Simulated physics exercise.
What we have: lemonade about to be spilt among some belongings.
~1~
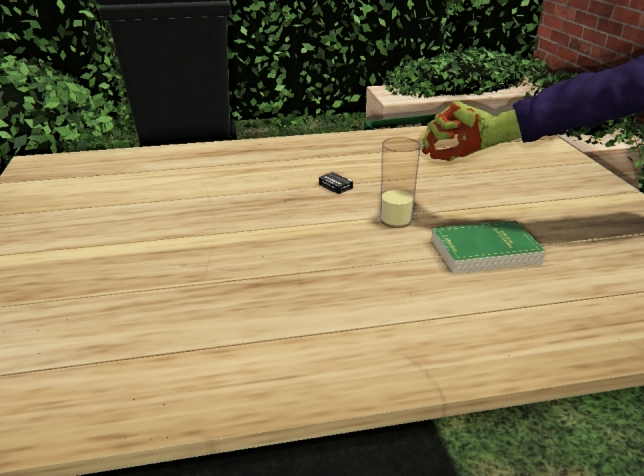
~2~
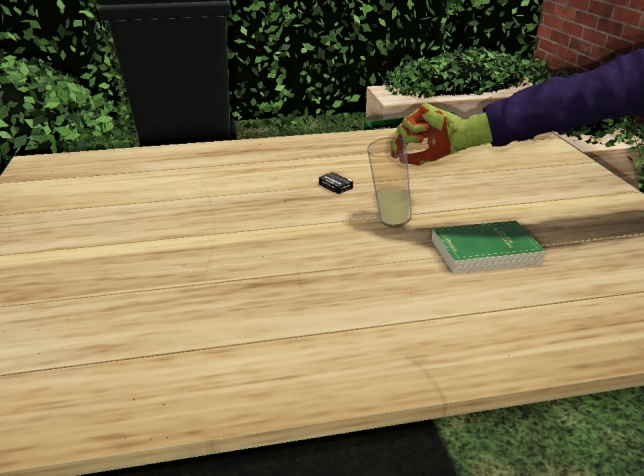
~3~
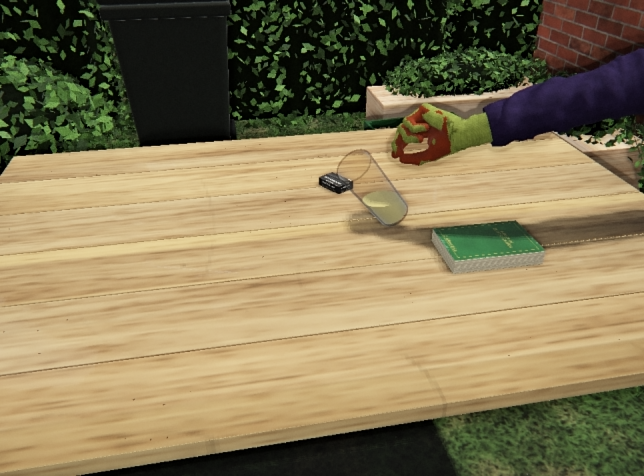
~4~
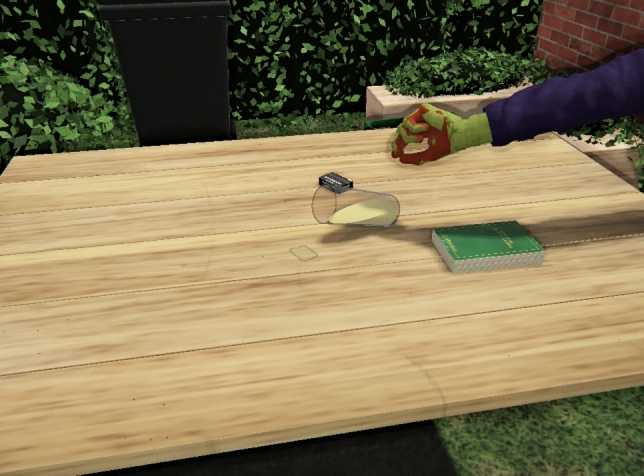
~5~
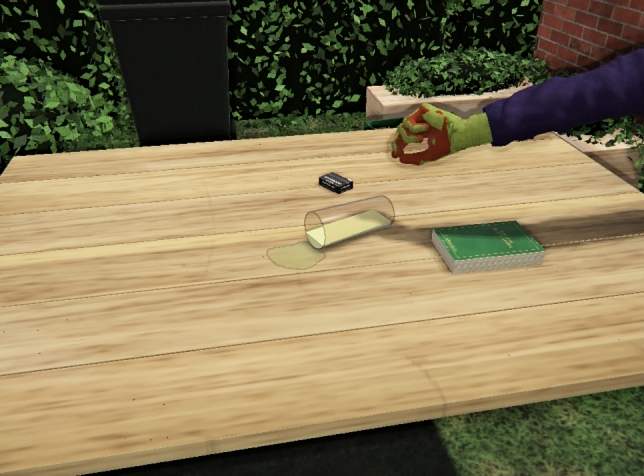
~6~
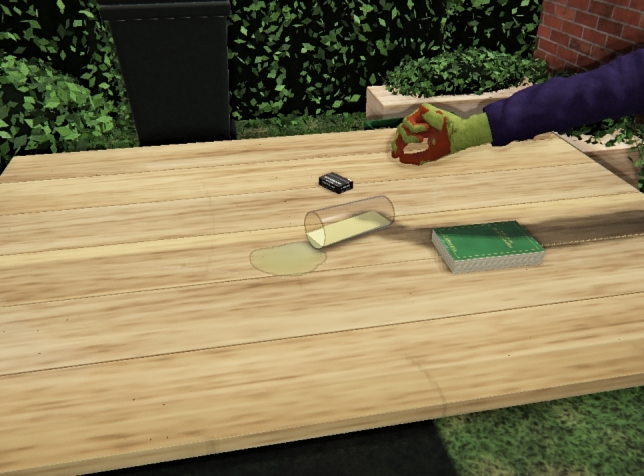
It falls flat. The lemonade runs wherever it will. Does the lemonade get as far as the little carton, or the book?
The little carton is missed by the spill, and as for the book, it is missed by the spill.
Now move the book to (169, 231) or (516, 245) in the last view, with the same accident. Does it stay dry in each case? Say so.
Place one: It is overrun; place two: It is left alone.
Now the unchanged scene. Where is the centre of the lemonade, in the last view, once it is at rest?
In the last view, its middle sits roughly at (189, 295).
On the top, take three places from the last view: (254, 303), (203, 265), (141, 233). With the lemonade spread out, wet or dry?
Well, the first one is gotten to, the second one is gotten to, and the last one is left alone.
Soon after, the puddle covers about as much as a plate; the little carton is dry; the book is dry.
Later, the puddle covers about as much as a tray; the little carton is dry; the book is dry.
In the end, the puddle covers about as much as a tray; the little carton is dry; the book is dry.
